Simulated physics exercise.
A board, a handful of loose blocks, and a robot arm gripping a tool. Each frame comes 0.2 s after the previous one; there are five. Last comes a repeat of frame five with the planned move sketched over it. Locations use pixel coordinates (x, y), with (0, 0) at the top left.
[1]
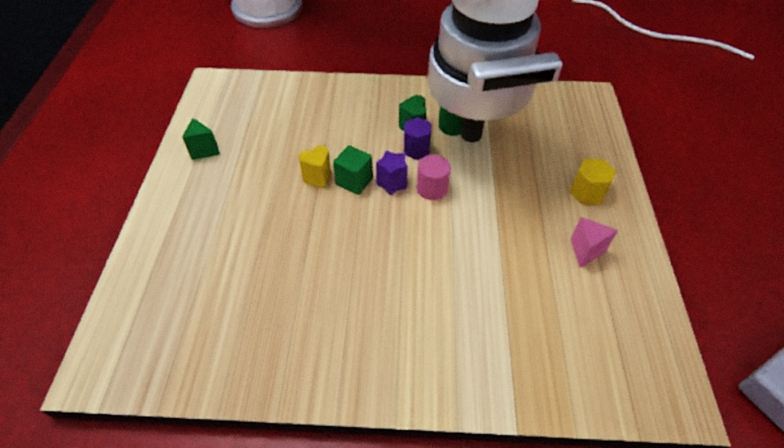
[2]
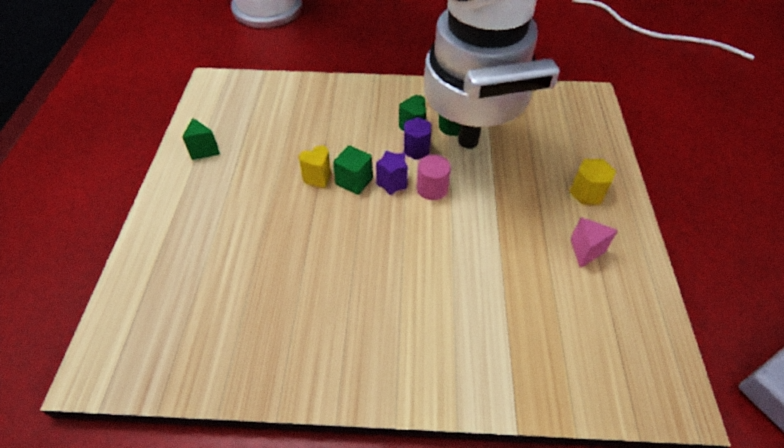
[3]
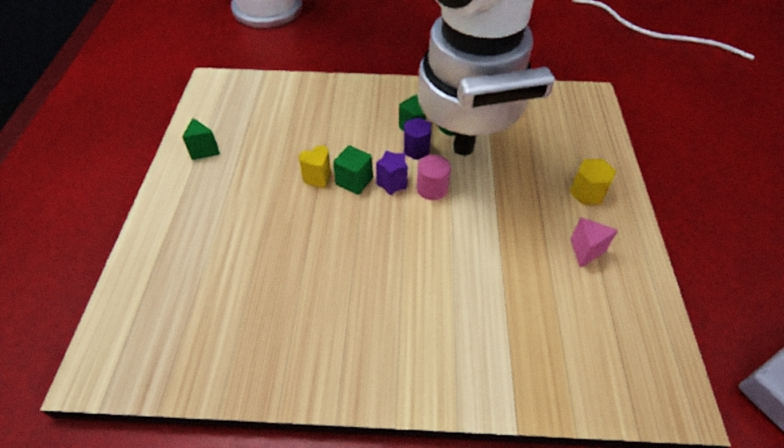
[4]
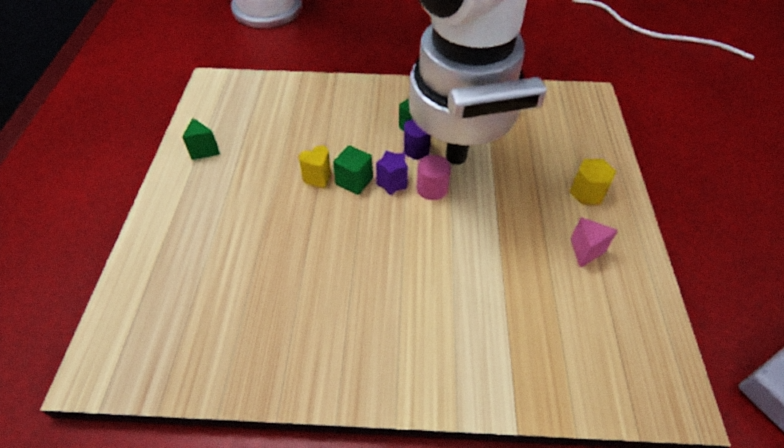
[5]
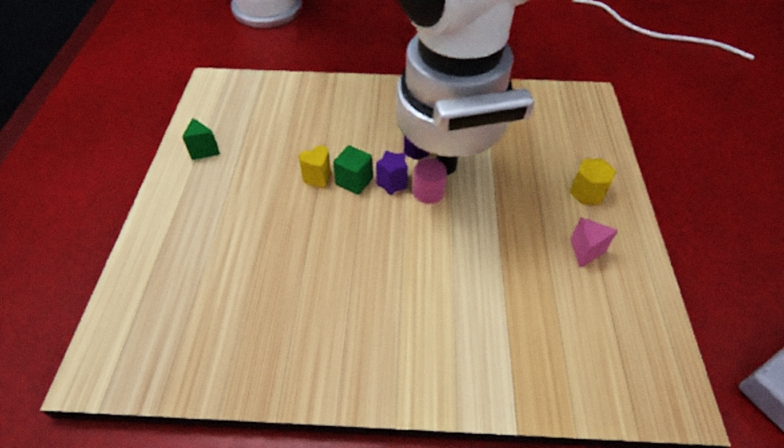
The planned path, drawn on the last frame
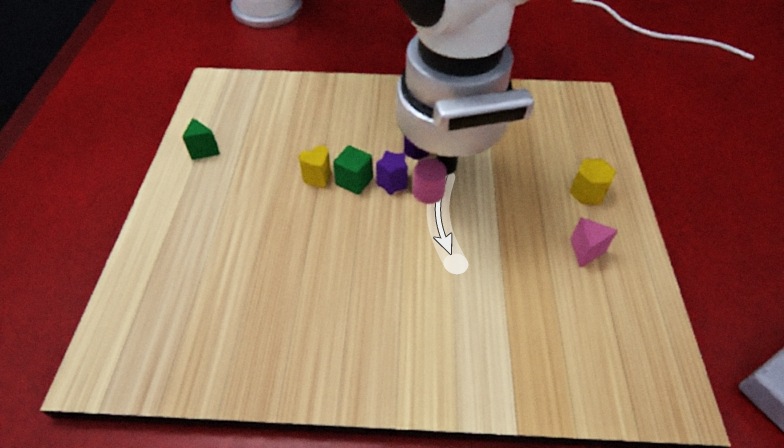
Robot arm moving its dark tool down and left among colored blocks on a wooden board, nudging the pink block slightly.
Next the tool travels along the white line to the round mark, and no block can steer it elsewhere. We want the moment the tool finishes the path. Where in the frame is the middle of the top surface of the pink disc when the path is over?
The middle of its top is at (412, 191).
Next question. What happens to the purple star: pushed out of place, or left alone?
The push misses it.
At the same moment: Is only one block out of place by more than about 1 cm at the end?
Final answer: Yes.
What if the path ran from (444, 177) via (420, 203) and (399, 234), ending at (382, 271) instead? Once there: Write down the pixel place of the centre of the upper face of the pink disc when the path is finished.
Final place: (358, 230).
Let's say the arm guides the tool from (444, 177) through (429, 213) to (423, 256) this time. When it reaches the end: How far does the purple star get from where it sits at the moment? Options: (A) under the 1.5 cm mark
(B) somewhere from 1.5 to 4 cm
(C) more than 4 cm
It's A.
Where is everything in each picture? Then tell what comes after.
Tip of the tool (471, 136), middles of tops, purple star (393, 161), pink disc (434, 166), in the first frame.
Tool (468, 141), nothing pushed, in the second frame.
Tool (464, 149), nothing pushed, in the third frame.
Tool (456, 157), nothing pushed, in the fourth frame.
Tool (446, 167), purple star (393, 161), pink disc (430, 169), in the fifth frame.
The line goes from (444, 177) by way of (438, 203) and (442, 233) to (456, 264).
What follows on the original path. One third of the way, tool (439, 194); pink disc (414, 188).
Two thirds of the way, tool (443, 224); pink disc (412, 191).
At the end, tool (458, 255); purple star unmoved; pink disc (412, 191).
